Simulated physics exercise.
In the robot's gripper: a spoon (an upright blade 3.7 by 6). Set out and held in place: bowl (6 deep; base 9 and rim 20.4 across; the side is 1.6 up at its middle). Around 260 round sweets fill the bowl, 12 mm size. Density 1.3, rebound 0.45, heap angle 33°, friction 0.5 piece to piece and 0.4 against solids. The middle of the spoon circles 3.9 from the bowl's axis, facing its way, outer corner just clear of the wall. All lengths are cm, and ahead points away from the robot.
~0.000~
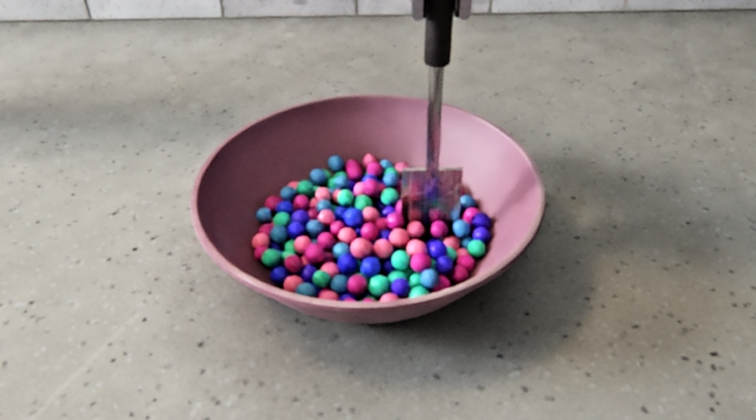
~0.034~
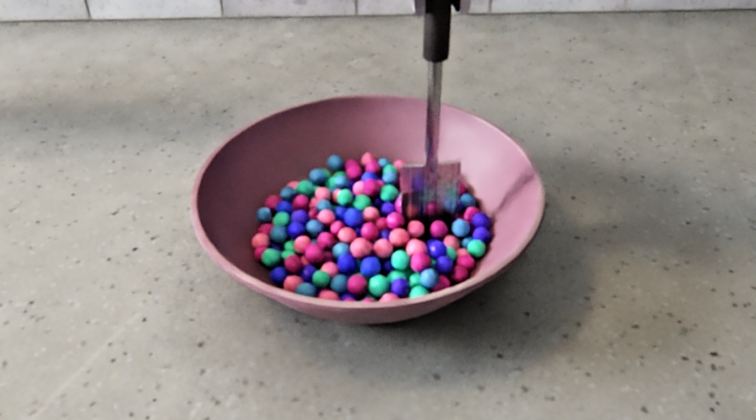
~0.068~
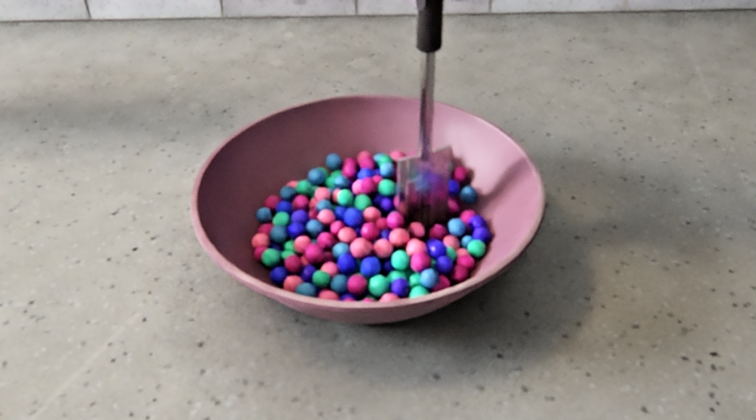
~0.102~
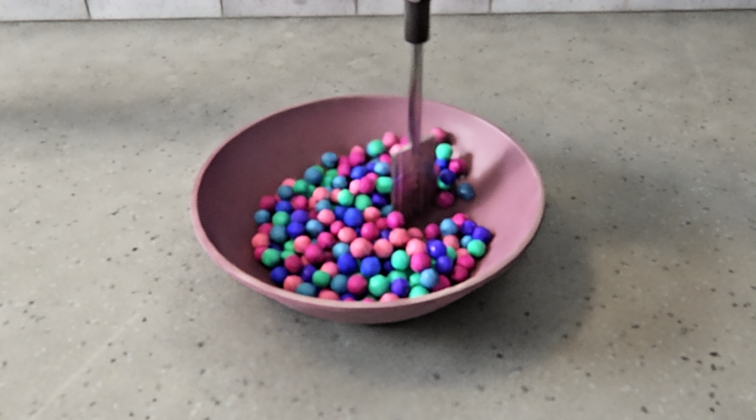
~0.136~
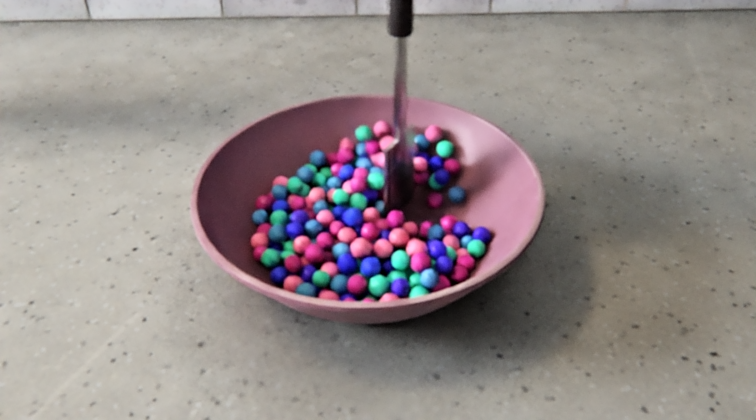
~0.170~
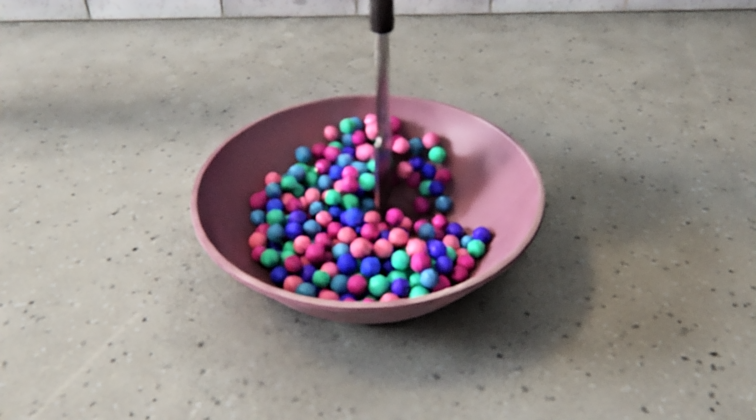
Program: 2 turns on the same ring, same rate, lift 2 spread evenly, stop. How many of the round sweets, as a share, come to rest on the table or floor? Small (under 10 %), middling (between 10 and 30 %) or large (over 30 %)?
A small share, under 10 %, ends on the table or floor.
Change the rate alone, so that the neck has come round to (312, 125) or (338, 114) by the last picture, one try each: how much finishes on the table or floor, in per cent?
About 15 and 5 per cent.
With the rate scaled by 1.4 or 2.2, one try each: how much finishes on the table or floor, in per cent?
About 0 and 20 per cent.
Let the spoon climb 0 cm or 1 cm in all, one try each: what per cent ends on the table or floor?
About 0 and 0 per cent.
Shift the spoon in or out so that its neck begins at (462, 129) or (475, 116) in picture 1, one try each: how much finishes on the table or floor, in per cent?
Some 0 and 0 per cent.
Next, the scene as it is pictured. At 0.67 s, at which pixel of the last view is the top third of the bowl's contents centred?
Near (448, 231).
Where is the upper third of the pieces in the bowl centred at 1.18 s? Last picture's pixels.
Near (331, 254).
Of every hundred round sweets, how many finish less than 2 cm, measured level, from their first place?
Roughly 5 per cent.
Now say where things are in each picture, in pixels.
In the first frame, the spoon neck at (433, 148), 0° round; upper third of the load around (364, 222), from x 260 to 480, top at y 160; 263 in the bowl.
In the second frame, the spoon neck at (432, 142), 7° round; upper third of the load around (369, 221), from x 260 to 480, top at y 160.
In the third frame, the spoon neck at (426, 132), 24° round; upper third of the load around (369, 216), from x 260 to 480, top at y 155.
In the fourth frame, the spoon neck at (415, 123), 41° round; upper third of the load around (370, 204), from x 260 to 480, top at y 135.
In the fifth frame, the spoon neck at (400, 116), 58° round; upper third of the load around (364, 190), from x 260 to 480, top at y 130.
In the sixth frame, the spoon neck at (383, 112), 76° round; upper third of the load around (349, 185), from x 260 to 480, top at y 125; 263 in the bowl.
After 0.67 s, 329° round, highest piece 6 above the table; 263 in the bowl.
After 1.18 s, 223° round, highest piece 5 above the table; 263 in the bowl.
After 1.63 s, 0° round, highest piece 5 above the table; 263 in the bowl.
After 2.33 s, 0° round, highest piece 5 above the table; 263 in the bowl.
In the end, 263 in the bowl. That is 0 % on the table or floor.
